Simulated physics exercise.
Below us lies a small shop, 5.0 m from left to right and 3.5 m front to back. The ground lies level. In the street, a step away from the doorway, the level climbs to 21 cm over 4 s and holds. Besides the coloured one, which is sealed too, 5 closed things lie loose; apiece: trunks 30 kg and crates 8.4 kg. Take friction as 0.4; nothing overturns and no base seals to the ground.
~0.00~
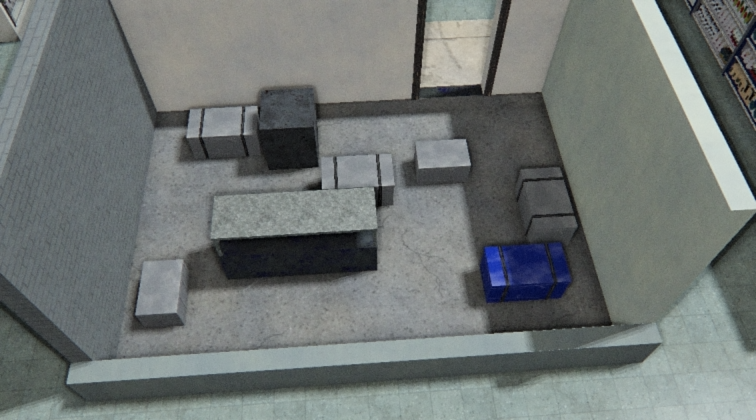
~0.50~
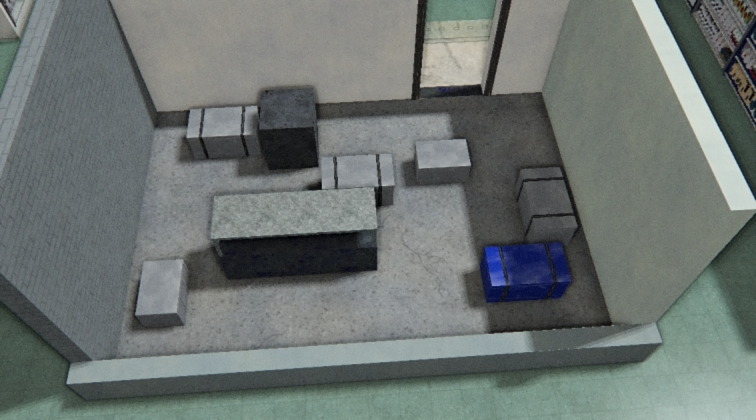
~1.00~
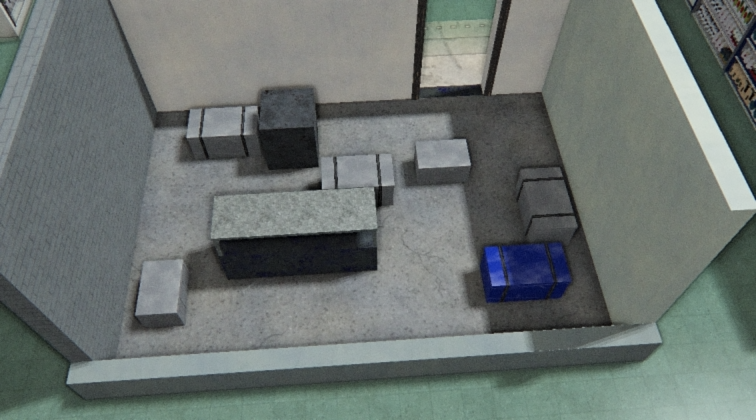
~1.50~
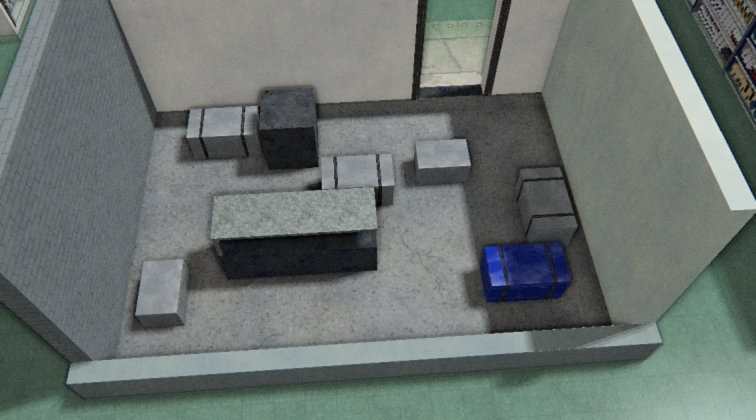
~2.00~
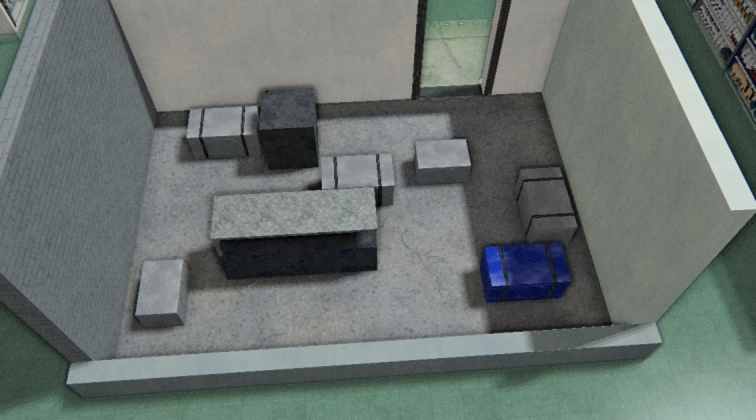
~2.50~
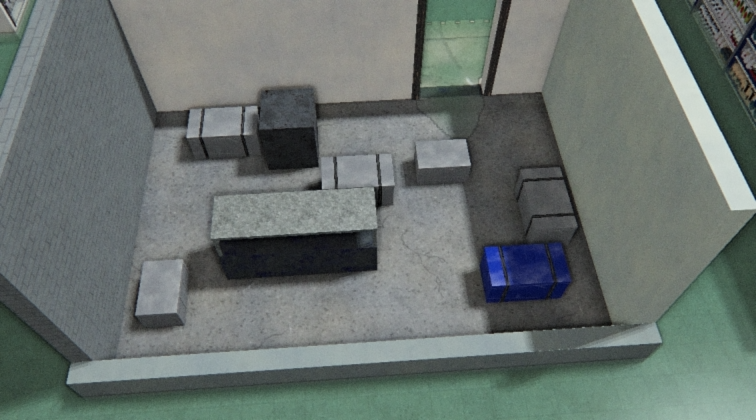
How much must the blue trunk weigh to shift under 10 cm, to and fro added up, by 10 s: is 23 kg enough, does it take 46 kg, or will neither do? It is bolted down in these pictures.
Verdict: Only the higher weight holds it.
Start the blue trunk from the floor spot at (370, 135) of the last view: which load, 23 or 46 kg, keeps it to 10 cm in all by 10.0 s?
Either load holds.
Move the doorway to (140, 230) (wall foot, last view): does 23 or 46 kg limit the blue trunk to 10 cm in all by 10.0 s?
In that case the lower weight is enough.
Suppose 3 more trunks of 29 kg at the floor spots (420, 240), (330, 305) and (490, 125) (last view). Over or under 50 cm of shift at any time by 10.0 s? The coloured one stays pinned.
In that order: More, under, more.
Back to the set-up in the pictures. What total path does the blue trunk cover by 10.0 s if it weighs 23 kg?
Some 60 cm in all.
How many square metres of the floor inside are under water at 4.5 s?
Some 5.0 m2.
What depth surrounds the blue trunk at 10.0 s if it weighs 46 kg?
Roughly 10 cm.
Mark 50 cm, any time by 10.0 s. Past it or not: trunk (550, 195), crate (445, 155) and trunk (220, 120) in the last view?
In that order: Less, more, short of it.
After 3.5 s the blue trunk would be 0 cm from its start with 23 kg and 0 cm from its start with 46 kg; 0 cm of water round it then.
After 4.5 s the blue trunk would be 0 cm from its start with 23 kg and 0 cm from its start with 46 kg; 2 cm of water round it then.
After 7.0 s the blue trunk would be 28 cm from its start with 23 kg and 0 cm from its start with 46 kg; 4 cm of water round it then.
After 10.0 s the blue trunk would be 38 cm from its start with 23 kg and 0 cm from its start with 46 kg; 10 cm of water round it then.
